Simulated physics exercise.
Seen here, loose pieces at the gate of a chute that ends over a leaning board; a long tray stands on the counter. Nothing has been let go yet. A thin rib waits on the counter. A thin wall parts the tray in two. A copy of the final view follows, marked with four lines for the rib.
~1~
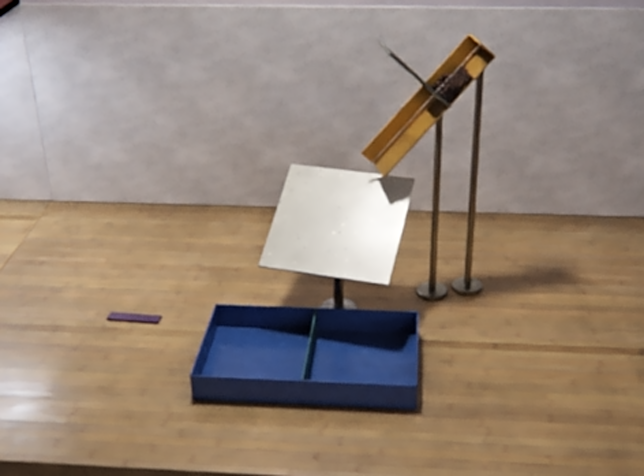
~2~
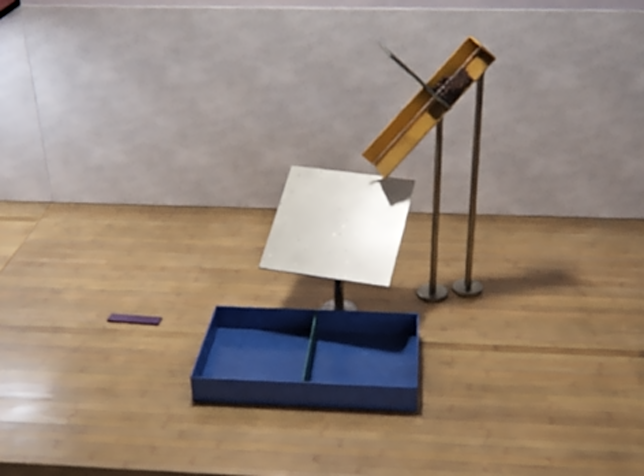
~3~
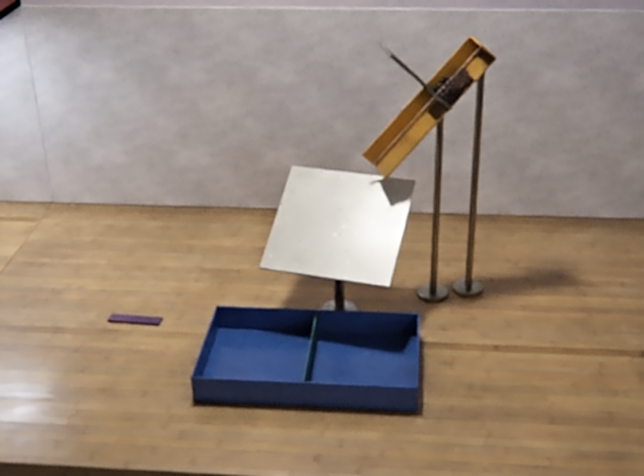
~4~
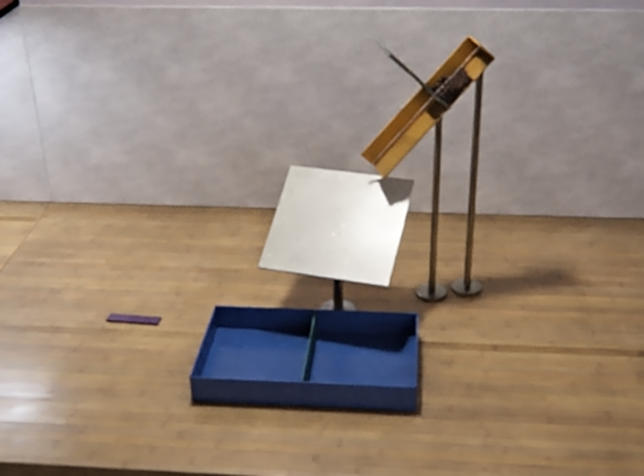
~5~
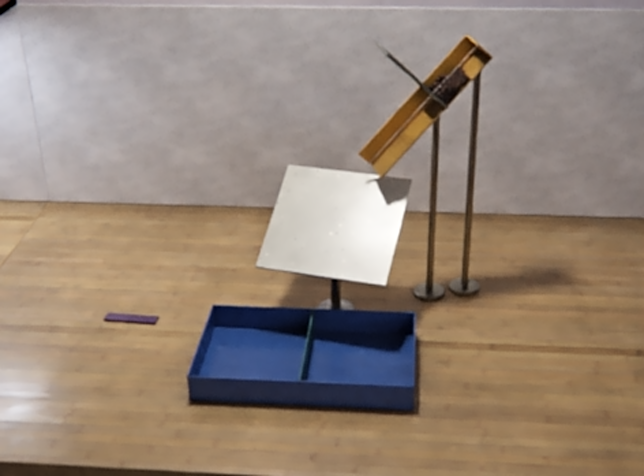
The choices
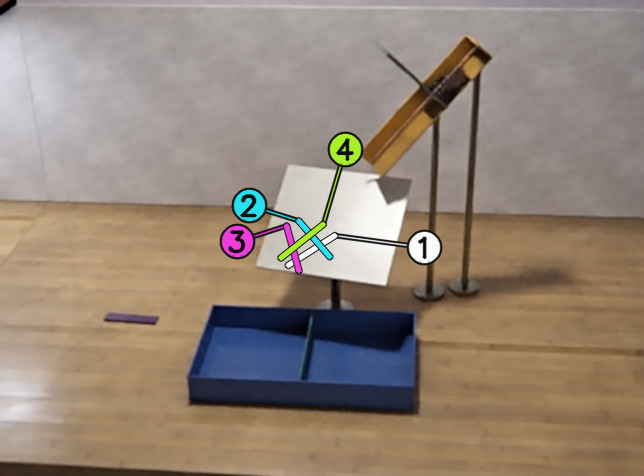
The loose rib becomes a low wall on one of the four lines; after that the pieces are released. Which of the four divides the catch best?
Use line 3.
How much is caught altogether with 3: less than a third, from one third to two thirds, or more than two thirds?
Line 3 gives more than two thirds.
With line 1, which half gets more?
More lands on the left.
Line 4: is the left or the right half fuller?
More lands on the left.
On the marked copy, line 1 from (335, 235) to (288, 265); line 2 from (298, 220) to (329, 256); line 3 from (286, 225) to (299, 270); line 4 from (323, 224) to (280, 258).
For line 1, of what is caught, most in the left half, about a quarter in the right.
For line 2, of what is caught, a small part in the left half, most in the right.
For line 3, of what is caught, about a third in the left half, about two thirds in the right.
For line 4, of what is caught, most in the left half, about a quarter in the right.
